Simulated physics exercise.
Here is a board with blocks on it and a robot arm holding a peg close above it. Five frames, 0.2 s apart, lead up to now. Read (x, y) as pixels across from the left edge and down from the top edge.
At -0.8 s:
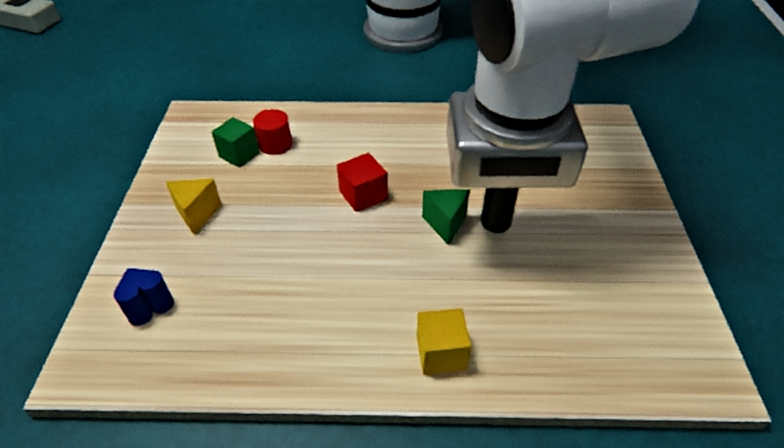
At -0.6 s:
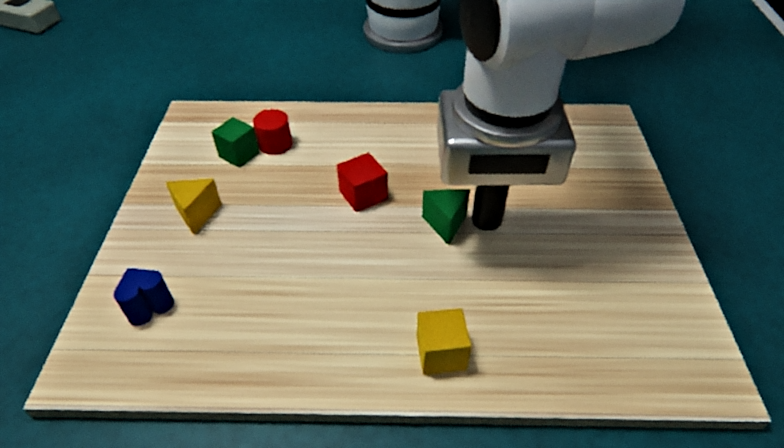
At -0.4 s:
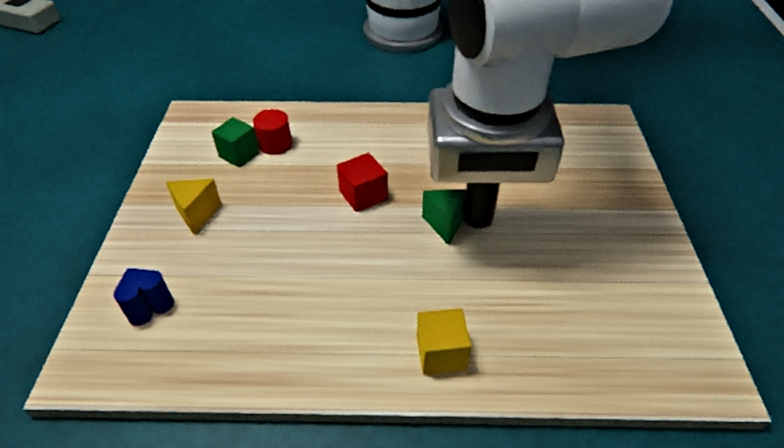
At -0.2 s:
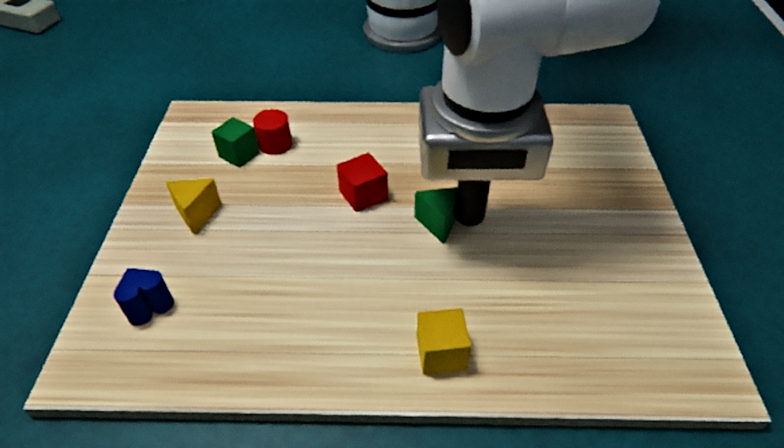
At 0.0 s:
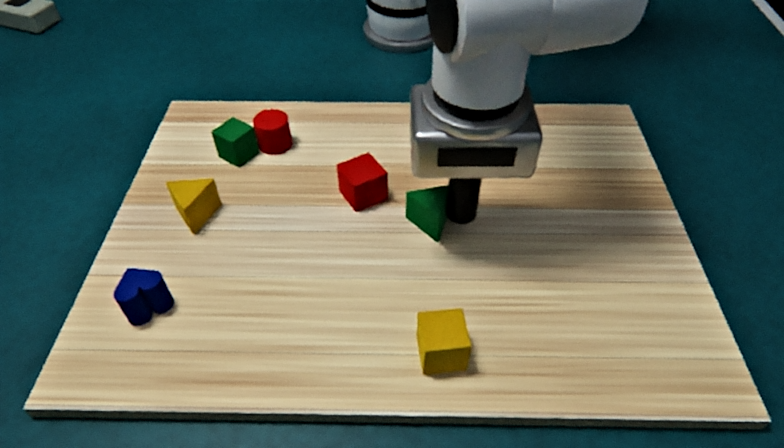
The robot arm moved its dark peg left across the wooden board until it met the green triangular block, then nudged that block slightly left, while the other blocks stayed where they were.
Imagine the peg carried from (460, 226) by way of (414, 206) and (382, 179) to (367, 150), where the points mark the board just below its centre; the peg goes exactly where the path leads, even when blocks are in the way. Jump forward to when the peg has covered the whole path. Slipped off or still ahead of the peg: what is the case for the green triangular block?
Beside or behind, I predict.
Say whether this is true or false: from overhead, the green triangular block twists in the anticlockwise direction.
The claim holds.
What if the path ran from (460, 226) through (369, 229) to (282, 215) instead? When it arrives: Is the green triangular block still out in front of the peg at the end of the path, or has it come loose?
The green triangular block won't leave the front of the peg.
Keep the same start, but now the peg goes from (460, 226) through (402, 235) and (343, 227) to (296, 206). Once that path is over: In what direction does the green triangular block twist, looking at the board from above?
Answer: With the clock.
What follows on the original path. One third of the way, peg at (414, 194); green triangular block at (387, 188), turned 40° anticlockwise.
Two thirds of the way, peg at (382, 167); red four-sided block at (344, 161), turned 45° anticlockwise; green triangular block at (378, 189), turned 45° anticlockwise.
At the end, peg at (367, 137); red four-sided block at (342, 160), turned 55° anticlockwise; green triangular block at (378, 189), turned 45° anticlockwise.
